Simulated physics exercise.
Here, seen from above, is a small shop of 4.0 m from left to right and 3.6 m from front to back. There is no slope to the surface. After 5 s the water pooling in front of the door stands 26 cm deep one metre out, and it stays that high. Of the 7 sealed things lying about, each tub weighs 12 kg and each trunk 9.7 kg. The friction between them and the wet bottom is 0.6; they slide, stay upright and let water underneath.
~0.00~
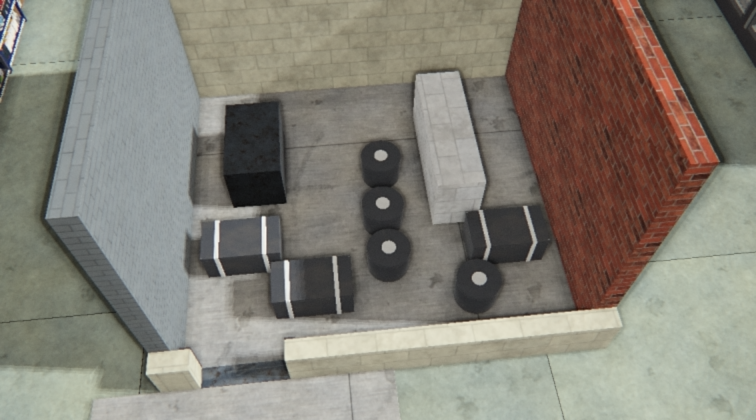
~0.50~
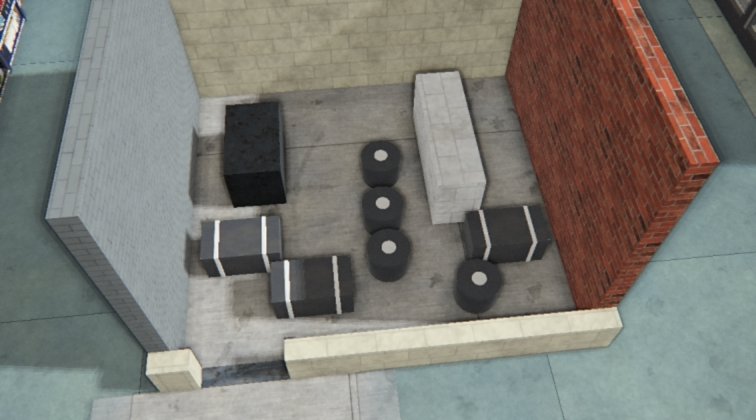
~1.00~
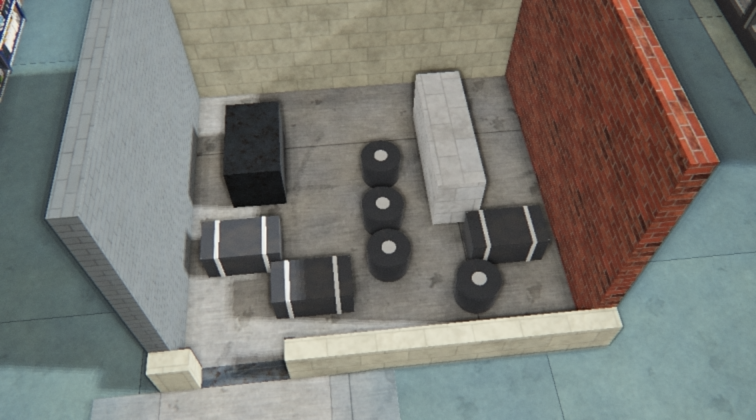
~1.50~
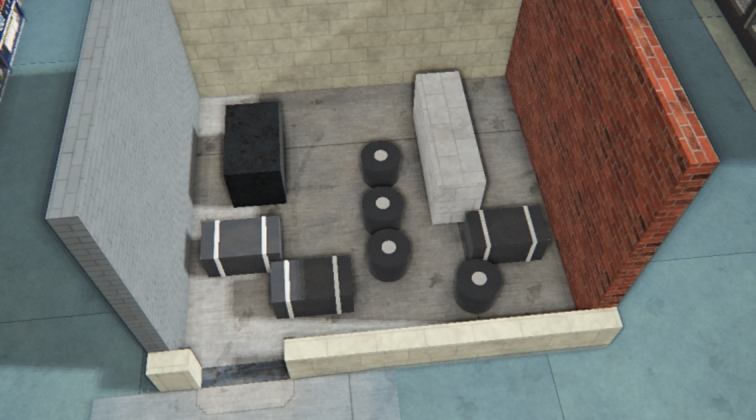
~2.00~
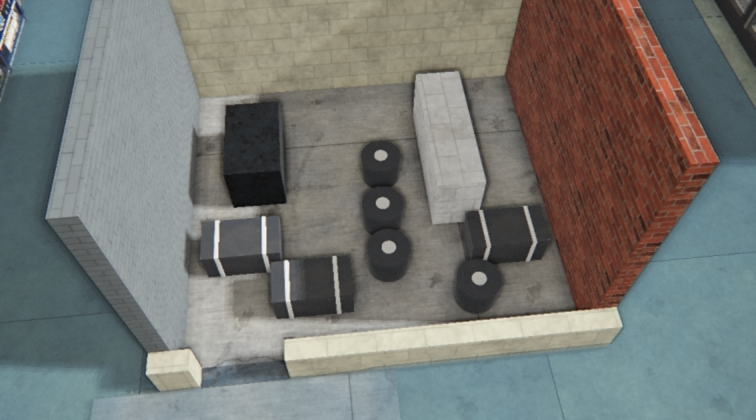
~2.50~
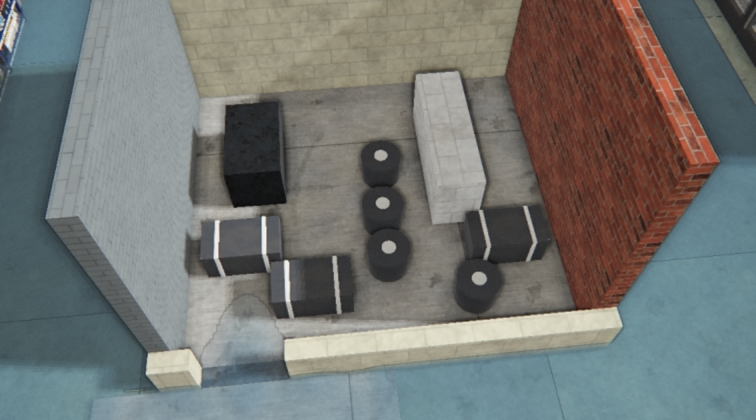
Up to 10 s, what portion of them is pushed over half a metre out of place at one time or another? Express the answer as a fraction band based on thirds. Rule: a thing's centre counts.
The band is one third to two thirds.
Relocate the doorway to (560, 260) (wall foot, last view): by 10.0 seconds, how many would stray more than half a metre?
You'd get 4 in that case.
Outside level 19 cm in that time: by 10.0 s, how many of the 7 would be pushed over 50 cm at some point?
Count under that change: 2.
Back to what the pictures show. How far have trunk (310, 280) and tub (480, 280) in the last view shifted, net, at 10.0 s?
200 cm and 0 cm respectively.
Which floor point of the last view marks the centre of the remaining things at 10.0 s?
The centre is close to (424, 216).
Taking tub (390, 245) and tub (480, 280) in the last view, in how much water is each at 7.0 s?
First roughly 4 cm, second roughly 1 cm.
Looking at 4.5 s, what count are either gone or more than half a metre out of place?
It comes to 0.
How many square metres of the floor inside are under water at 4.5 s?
I'd estimate close to 4.5 m2.
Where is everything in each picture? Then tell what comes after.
The first frame shows a tub at (383, 203) rests on the ground; a tub at (389, 247) rests on the ground; water covers 0.0 m2; 0 of 7 have shifted.
The second frame shows a tub at (383, 203), on the bottom; a tub at (389, 247), on the bottom; 0.0 m2 under water; 0 of 7 have shifted.
The third frame shows a tub at (383, 203), on the bottom; a tub at (389, 247) rests on the ground; water covers 0.0 m2; 0 of 7 have shifted.
The fourth frame shows a tub at (383, 203), on the bottom; a tub at (389, 247) rests on the ground; water covers 0.0 m2; 0 of 7 have shifted.
The fifth frame shows a tub at (383, 203), on the bottom; a tub at (389, 247) rests on the ground; 0.0 m2 under water; 0 of 7 have shifted.
The sixth frame shows a tub at (383, 203), on the bottom; a tub at (389, 247) rests on the ground; 0.4 m2 under water; 0 of 7 have shifted.
After 3.5 s 0 of 7 are over 50 cm from their spots; 0 afloat.
After 4.5 s 0 of 7 are over 50 cm from their spots; 0 afloat.
After 7.0 s 1 of 7 are over 50 cm from their spots; 2 afloat.
After 10.0 s 4 of 7 are over 50 cm from their spots, and 4 have been at some point; 4 afloat.
